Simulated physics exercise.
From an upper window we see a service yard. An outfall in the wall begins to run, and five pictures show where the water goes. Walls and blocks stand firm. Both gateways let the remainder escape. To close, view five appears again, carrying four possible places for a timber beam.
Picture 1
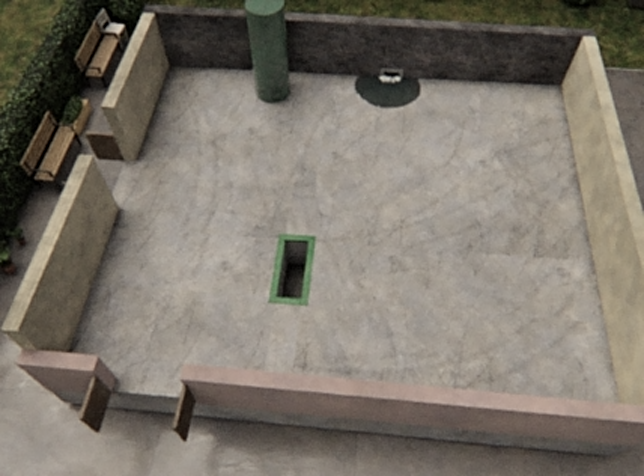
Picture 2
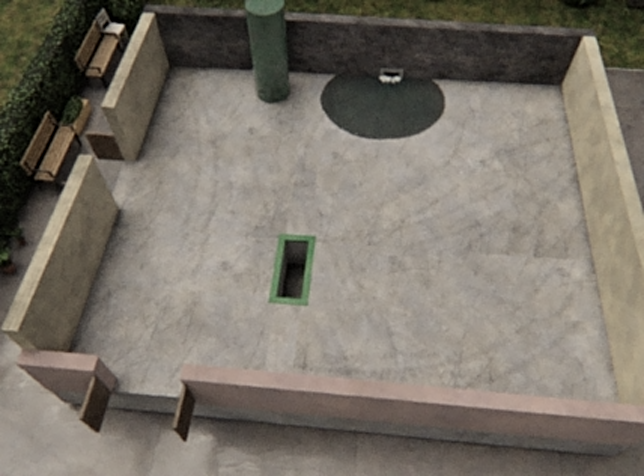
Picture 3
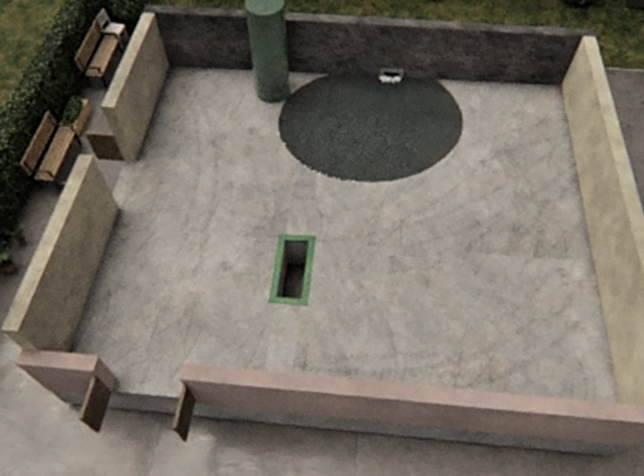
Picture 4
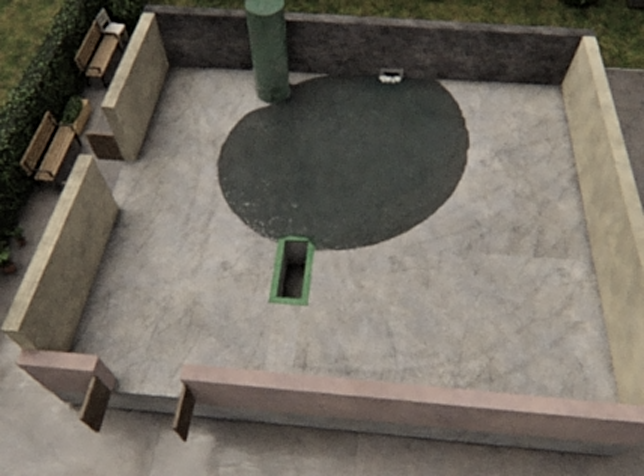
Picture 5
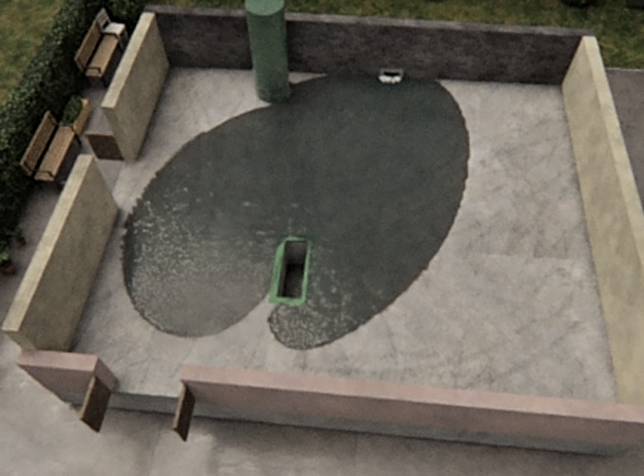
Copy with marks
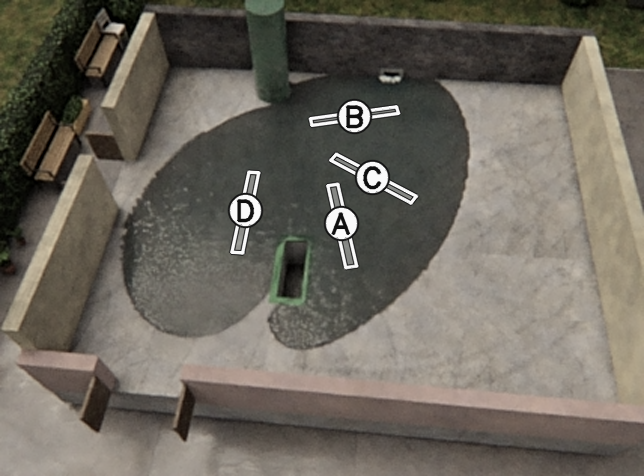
Dark water spread from a small outlet at the back wall of a walled yard, widening across the pale ground past a green pillar, then reached the green-edged drain and flowed around both sides of it.
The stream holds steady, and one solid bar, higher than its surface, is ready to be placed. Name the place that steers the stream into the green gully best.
D works best here.
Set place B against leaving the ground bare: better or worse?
Place B is worse.
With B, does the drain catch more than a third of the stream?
No, it does not.
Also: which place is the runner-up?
It is B.
In white, A from (332, 185) to (351, 266); B from (311, 122) to (397, 110); C from (333, 157) to (413, 199); D from (237, 252) to (253, 172).
With A, about 3 % of the stream goes into the green gully, about 97 % out by the gates.
With B, about 16 % of the stream goes into the green gully, about 84 % out by the gates.
With C, about 3 % of the stream goes into the green gully, about 97 % out by the gates.
With D, about 29 % of the stream goes into the green gully, about 70 % out by the gates.
